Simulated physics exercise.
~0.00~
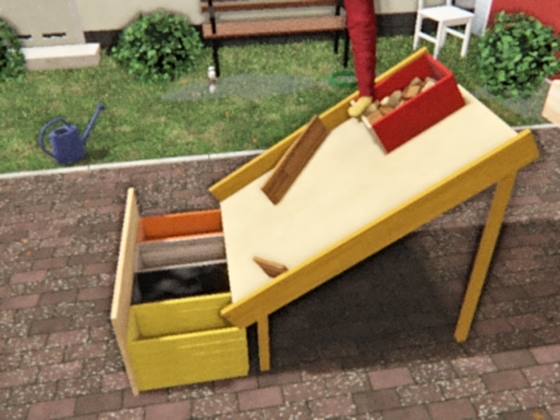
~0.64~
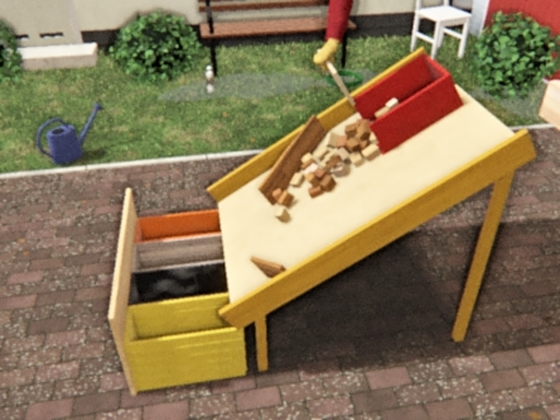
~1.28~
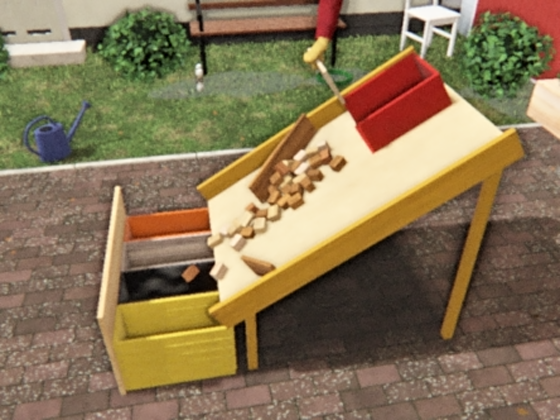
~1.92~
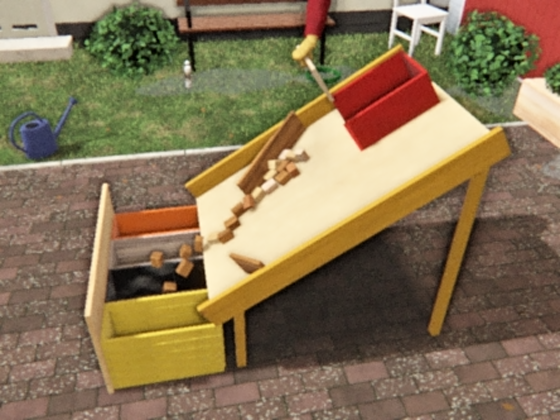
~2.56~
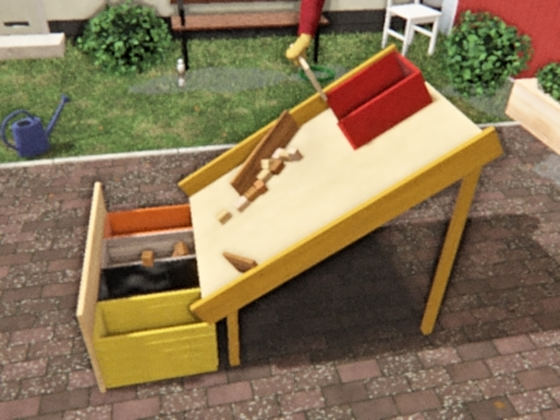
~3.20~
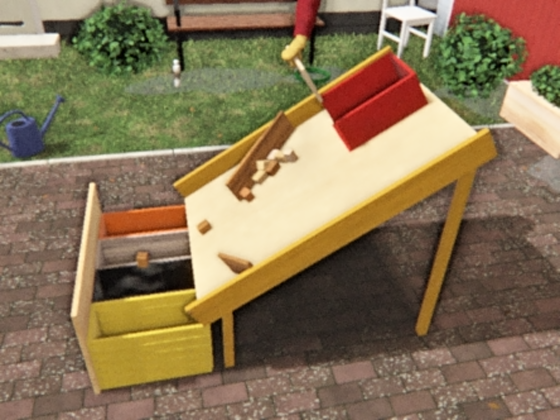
To begin with, wooden blocks fill a red pen at the top of a sloping table, while a red-sleeved arm in a yellow glove reaches to its edge. The hand draws a gate up and away, and the blocks spill down in a loose heap against an angled board. They stream past it toward the lower edge, and the first ones drop toward the black tub. More tumble into the black and wooden containers as the pile thins. Finally, the pen is empty, and a few blocks remain on the slope, mostly beside the upper board.
